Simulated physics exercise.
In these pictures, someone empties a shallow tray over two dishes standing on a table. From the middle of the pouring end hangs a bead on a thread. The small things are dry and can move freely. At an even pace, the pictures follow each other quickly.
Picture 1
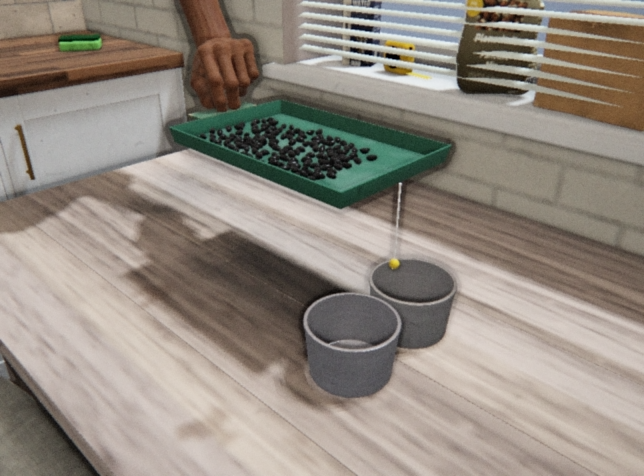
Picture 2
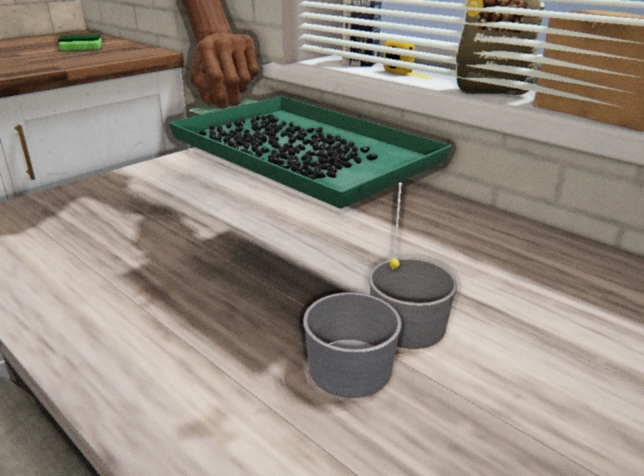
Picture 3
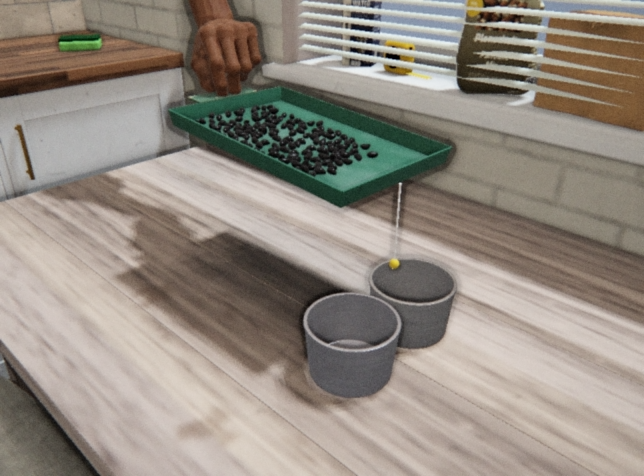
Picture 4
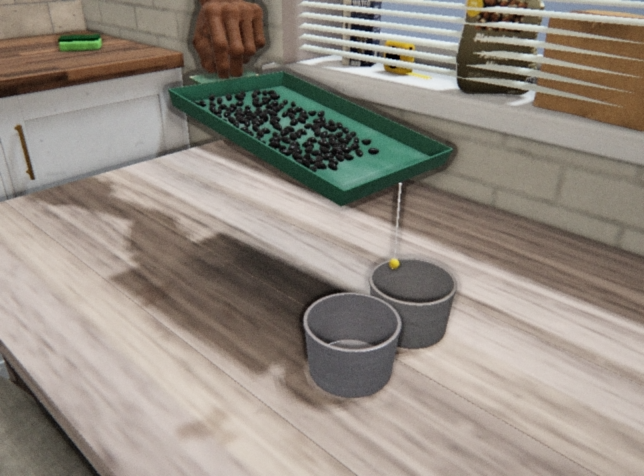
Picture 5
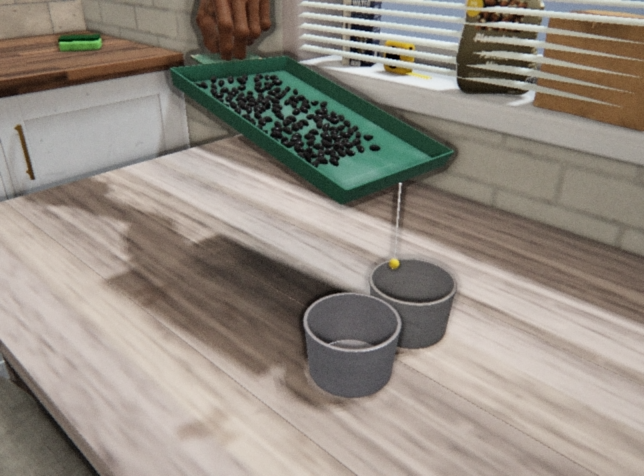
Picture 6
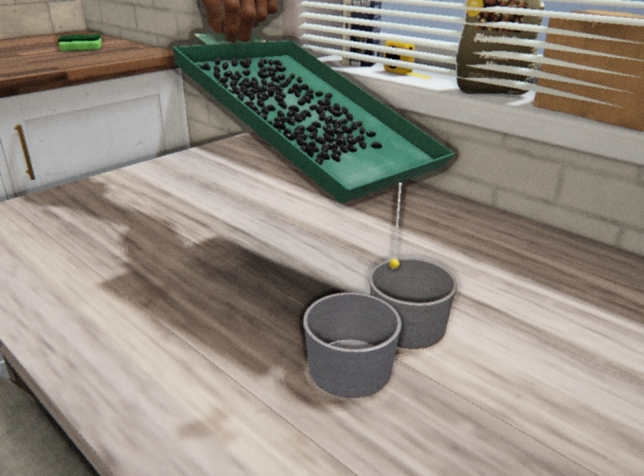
In this clip, a hand gradually raises the far end of a green tray of black beans, tilting it increasingly above two gray dishes on a wooden table, while a yellow bead hangs still from the tray's near end.
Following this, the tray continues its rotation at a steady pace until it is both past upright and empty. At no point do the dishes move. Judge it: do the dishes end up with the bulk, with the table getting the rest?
No. Most of the load is lost.
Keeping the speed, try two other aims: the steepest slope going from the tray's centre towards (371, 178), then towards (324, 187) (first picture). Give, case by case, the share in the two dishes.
Lab note: Case 1 near 60 %, case 2 near 90 %.
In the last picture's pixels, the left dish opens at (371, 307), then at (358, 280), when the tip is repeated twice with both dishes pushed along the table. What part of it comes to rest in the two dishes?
In order: 50 percent and 20 percent.
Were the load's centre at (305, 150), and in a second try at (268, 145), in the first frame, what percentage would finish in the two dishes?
Around 30 in a hundred the first time, around 40 in a hundred the second.
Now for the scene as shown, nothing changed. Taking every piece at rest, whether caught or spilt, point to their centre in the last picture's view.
It settles centred around (449, 318).
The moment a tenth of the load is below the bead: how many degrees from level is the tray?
It is at around 75 degrees.
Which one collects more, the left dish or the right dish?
The one to the right is fuller.
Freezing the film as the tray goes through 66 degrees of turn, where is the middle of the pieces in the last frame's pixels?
(422, 165).
Just after the last frame, tray tipped steeply; the larger part on the tray; roughly a quarter in the air.
A moment on, tray tipped past a quarter turn; roughly a third on the tray; just a few in the left dish; about a tenth in the right dish; roughly a third outside both; roughly a quarter in the air.
Further on, tray tipped past a quarter turn; just a few in the left dish; roughly a third in the right dish; roughly two thirds outside both.
When it is over, tray tipped past a quarter turn; just a few in the left dish; roughly a third in the right dish; roughly two thirds outside both.
